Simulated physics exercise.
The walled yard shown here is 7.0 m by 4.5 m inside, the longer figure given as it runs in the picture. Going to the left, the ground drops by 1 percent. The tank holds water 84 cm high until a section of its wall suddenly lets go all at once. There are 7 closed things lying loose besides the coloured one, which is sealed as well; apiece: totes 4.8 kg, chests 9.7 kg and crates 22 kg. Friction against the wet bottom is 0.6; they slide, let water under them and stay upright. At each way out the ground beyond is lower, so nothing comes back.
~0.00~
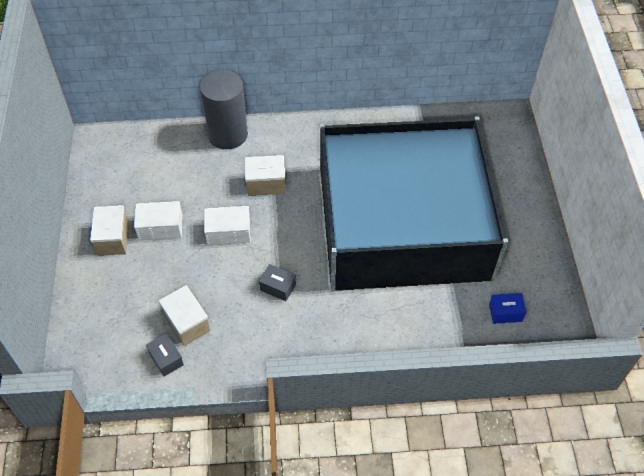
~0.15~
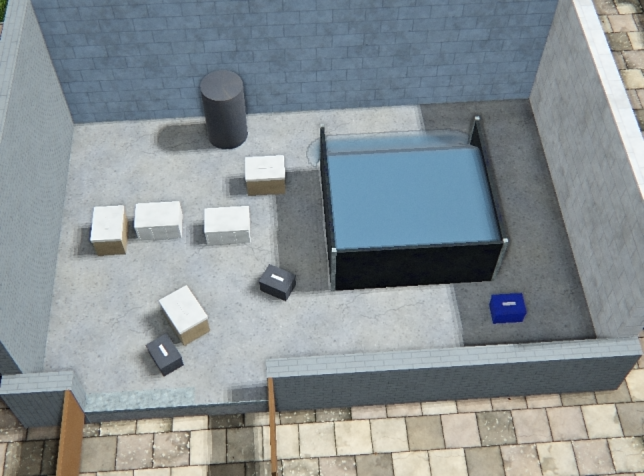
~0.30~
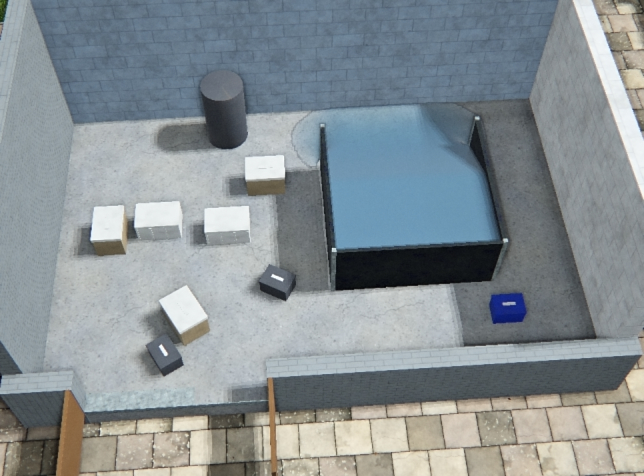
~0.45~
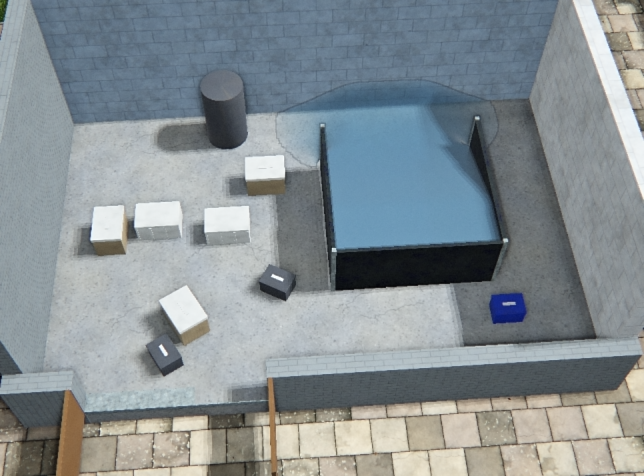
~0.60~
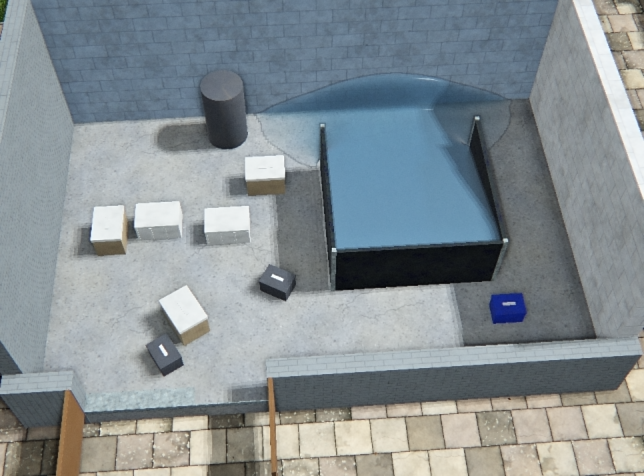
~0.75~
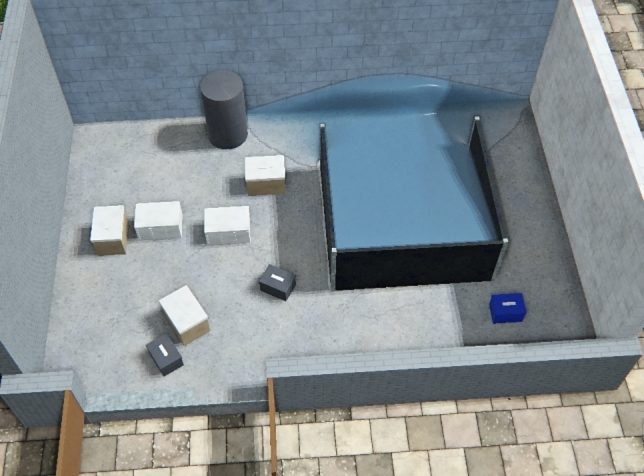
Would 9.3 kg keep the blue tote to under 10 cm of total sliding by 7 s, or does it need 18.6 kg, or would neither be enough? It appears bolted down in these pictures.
Neither is enough.
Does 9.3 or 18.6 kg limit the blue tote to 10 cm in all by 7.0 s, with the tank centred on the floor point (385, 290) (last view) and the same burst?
Lab note - in that case: No option works.
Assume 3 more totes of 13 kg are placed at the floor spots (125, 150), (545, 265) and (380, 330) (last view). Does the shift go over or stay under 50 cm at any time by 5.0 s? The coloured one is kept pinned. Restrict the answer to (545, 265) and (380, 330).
Going through them in that order, the answers are too far and too far.
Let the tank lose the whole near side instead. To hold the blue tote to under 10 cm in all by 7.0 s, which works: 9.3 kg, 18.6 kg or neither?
Well, in that case neither one does it.
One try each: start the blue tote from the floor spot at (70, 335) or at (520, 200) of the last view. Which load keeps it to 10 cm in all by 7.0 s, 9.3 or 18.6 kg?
Try 1: Both insufficient. Try 2: Both insufficient.
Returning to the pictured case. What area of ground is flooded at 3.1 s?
At that time the wet patch spans about 30 m2.
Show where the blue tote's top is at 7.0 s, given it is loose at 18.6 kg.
Estimated position: About (206, 318).
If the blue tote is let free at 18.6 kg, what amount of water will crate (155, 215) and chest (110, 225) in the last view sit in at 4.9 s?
Around 15 cm and 13 cm.
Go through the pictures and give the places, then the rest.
The blue tote at (509, 304), on the bottom; 4.3 m2 under water; 0 of 8 have shifted, in the first picture.
The blue tote at (509, 304) rests on the ground; 5.7 m2 under water; 0 of 8 have shifted, in the second picture.
The blue tote at (509, 304), on the bottom; 7.4 m2 under water; 0 of 8 have shifted, in the third picture.
The blue tote at (509, 304) rests on the ground; 7.9 m2 under water; 0 of 8 have shifted, in the fourth picture.
The blue tote at (509, 304) rests on the ground; 8.2 m2 under water; 0 of 8 have shifted, in the fifth picture.
The blue tote at (509, 304) rests on the ground; water covers 8.5 m2; 0 of 8 have shifted, in the sixth picture.
After 1.4 s the blue tote would be 0 cm from its start with 9.3 kg and 0 cm from its start with 18.6 kg; 0 cm of water round it then.
After 3.1 s the blue tote would be 101 cm from its start with 9.3 kg and 82 cm from its start with 18.6 kg; 16 cm of water round it then.
After 4.9 s the blue tote would be 284 cm from its start with 9.3 kg and 270 cm from its start with 18.6 kg; 15 cm of water round it then.
After 7.0 s the blue tote would be 415 cm from its start with 9.3 kg and 388 cm from its start with 18.6 kg; 9 cm of water round it then.
